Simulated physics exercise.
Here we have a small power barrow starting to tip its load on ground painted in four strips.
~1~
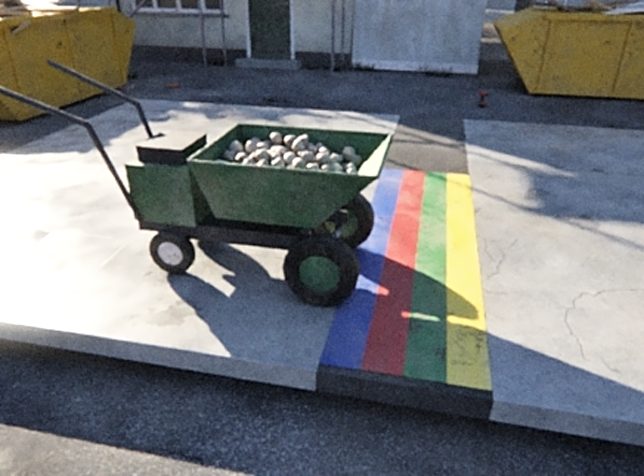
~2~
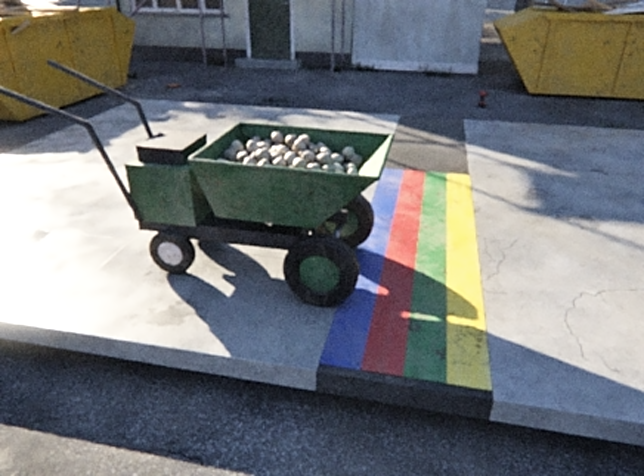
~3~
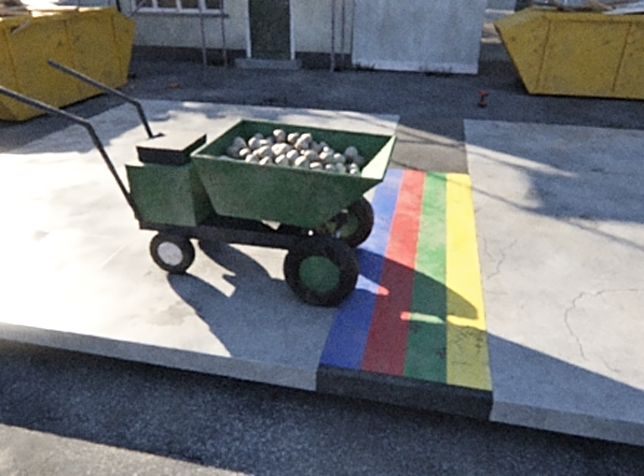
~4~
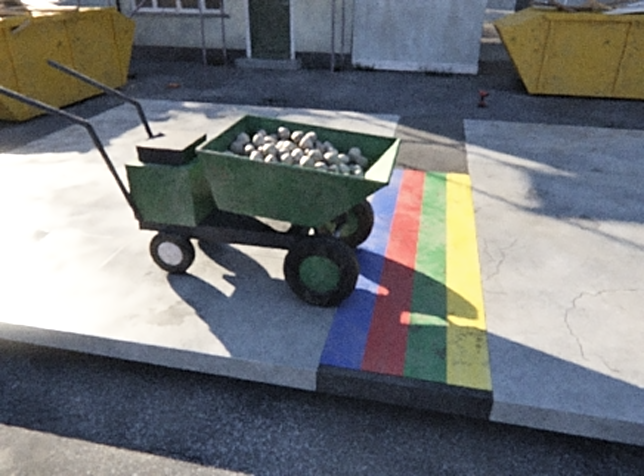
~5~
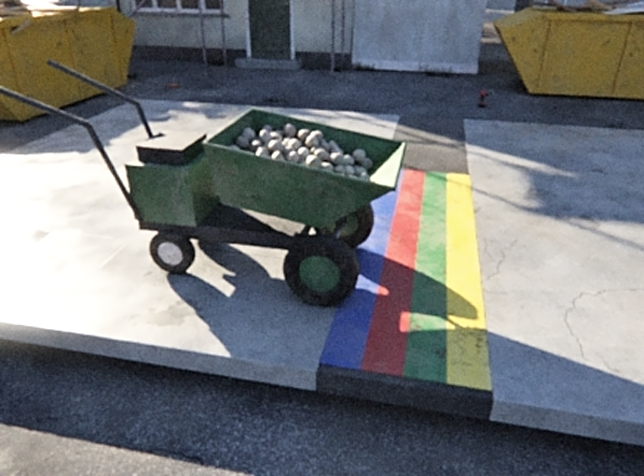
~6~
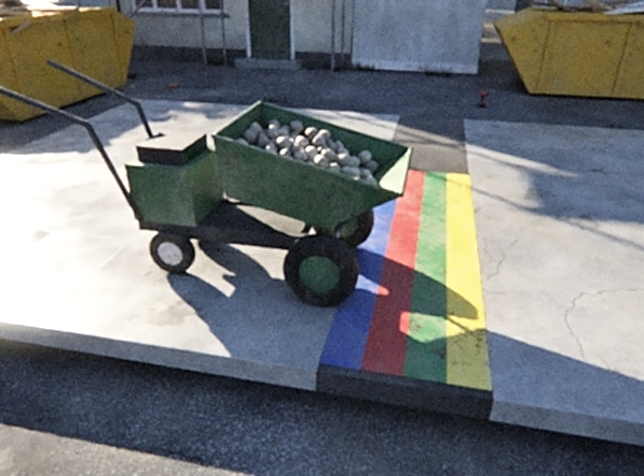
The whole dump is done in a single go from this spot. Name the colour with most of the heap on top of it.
Yellow.
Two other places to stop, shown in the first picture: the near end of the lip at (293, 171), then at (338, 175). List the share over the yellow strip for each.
The first stop gives 10 per cent; the second gives 20 per cent.
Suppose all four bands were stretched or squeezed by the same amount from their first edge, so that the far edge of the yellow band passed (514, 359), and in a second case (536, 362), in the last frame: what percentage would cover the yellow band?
30 % and 30 %.
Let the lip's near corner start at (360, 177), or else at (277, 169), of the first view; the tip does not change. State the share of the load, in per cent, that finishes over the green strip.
In order, 20 % followed by 20 %.
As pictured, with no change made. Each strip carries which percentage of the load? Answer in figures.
Blue strip near 0; red strip near 0; green strip near 10; yellow strip near 30.
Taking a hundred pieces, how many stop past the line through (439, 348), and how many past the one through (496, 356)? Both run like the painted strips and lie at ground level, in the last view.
About 70 % and 30 %.
Soon, skip tipped well over; all in the skip.
A while on, skip tipped steeply; most in the skip; a stray few over the green strip; about a quarter over the yellow strip; a stray few off the paint.
Towards the end, skip tipped right over; about a quarter in the skip; a small part over the green strip; about a quarter over the yellow strip; about a third off the paint.
Finally, skip tipped right over; about a quarter in the skip; none over the blue strip; none over the red strip; a small part over the green strip; about a quarter over the yellow strip; about a third off the paint.
